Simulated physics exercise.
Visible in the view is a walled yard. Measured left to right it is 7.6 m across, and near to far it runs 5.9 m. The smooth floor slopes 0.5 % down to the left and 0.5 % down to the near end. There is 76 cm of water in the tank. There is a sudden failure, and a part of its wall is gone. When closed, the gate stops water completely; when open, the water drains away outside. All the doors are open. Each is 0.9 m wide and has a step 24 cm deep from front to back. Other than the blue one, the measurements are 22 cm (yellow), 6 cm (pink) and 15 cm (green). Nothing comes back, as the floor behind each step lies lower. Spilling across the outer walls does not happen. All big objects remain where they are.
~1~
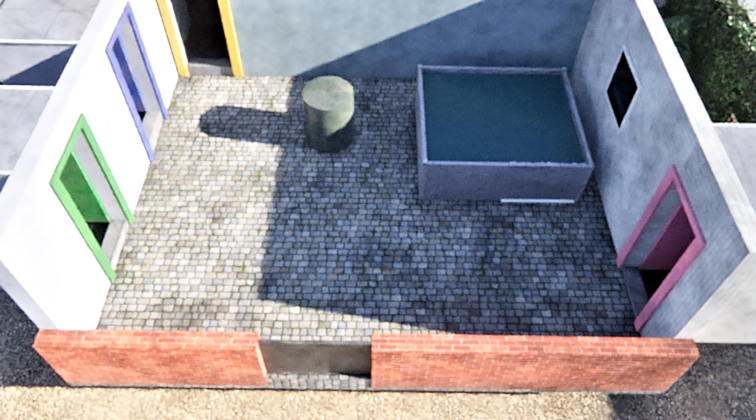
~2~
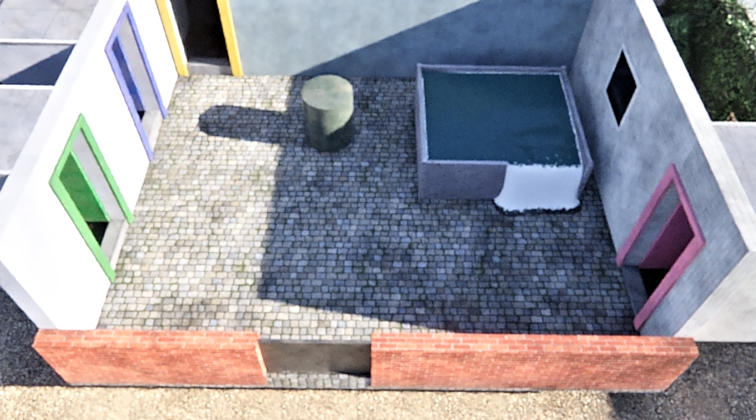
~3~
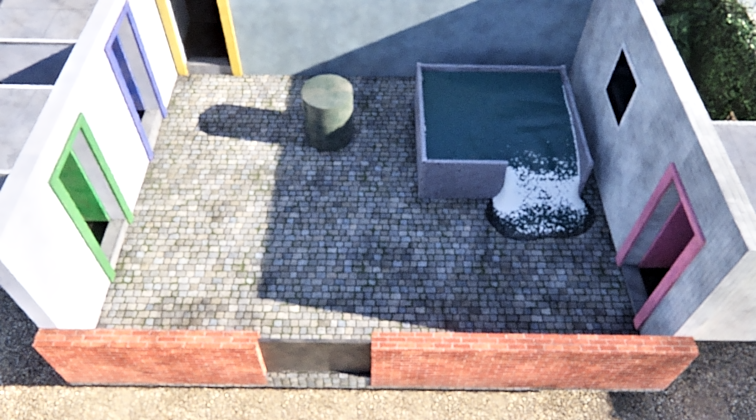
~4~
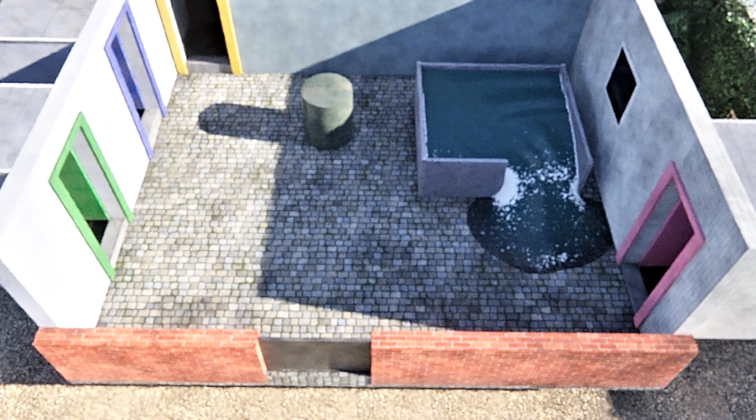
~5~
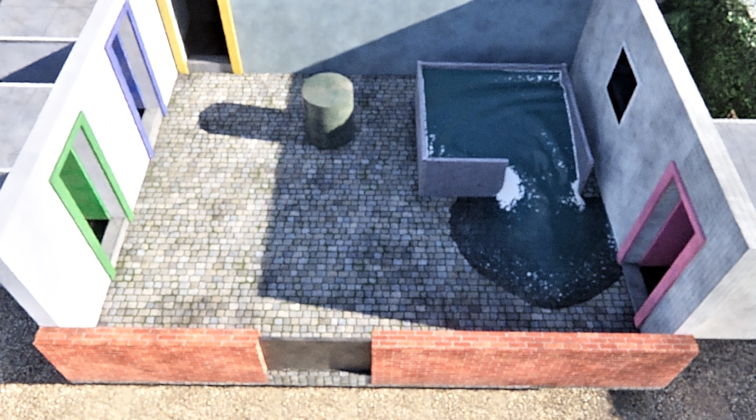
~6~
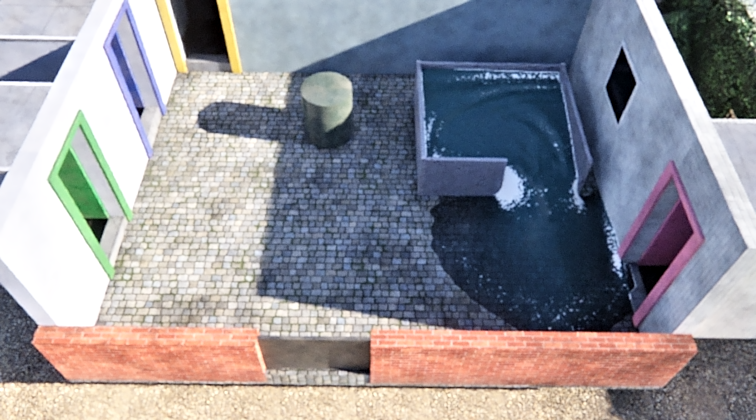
Water pours through a gap in the front wall of a raised tank in a walled yard, foaming white at first, then spreads as a dark pool across the paving to the pink-framed doorway and the near brick wall.
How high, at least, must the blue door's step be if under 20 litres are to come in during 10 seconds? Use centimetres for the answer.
I would say about 6.5 cm.
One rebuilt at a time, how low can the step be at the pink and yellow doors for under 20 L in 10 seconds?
You'd want about 30 centimetres at pink and about 14.5 centimetres at yellow.
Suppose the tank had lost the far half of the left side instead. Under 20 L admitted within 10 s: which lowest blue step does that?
I'd say close to 22 cm.
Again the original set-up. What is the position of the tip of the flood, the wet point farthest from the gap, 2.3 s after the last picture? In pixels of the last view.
Lab note: Front tip approx. at (140, 355).
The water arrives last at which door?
The yellow one comes last.
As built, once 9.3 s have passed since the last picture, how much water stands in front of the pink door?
About 11.5 centimetres.
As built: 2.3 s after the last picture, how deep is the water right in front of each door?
Door by door in centimetres - blue 0, yellow 0, pink 25, green 0.
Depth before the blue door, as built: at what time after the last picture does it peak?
It peaks around 9.0 s.
Then, 0.7 s after the last picture water covers 20 % of the floor, deepest (60 cm) near (646, 361); it has not reached the blue door.
Then, 2.3 s after the last picture water covers 35 % of the floor, deepest (40 cm) near (646, 361); it has not reached the blue door.
Then, 9.3 s after the last picture water covers 95 % of the floor, deepest (16 cm) near (164, 114); 11 cm at the blue door, 0 litres in over its 24 cm step.
At the blue door as built, the water peaked near 12 cm, 8.9 s after the last picture.
Run again over the same 10 s with other heights there, 30 litres in over 5.5 cm, 12 litres over 7.5 cm. The limit of 20 litres is kept from about 6.5 cm up.
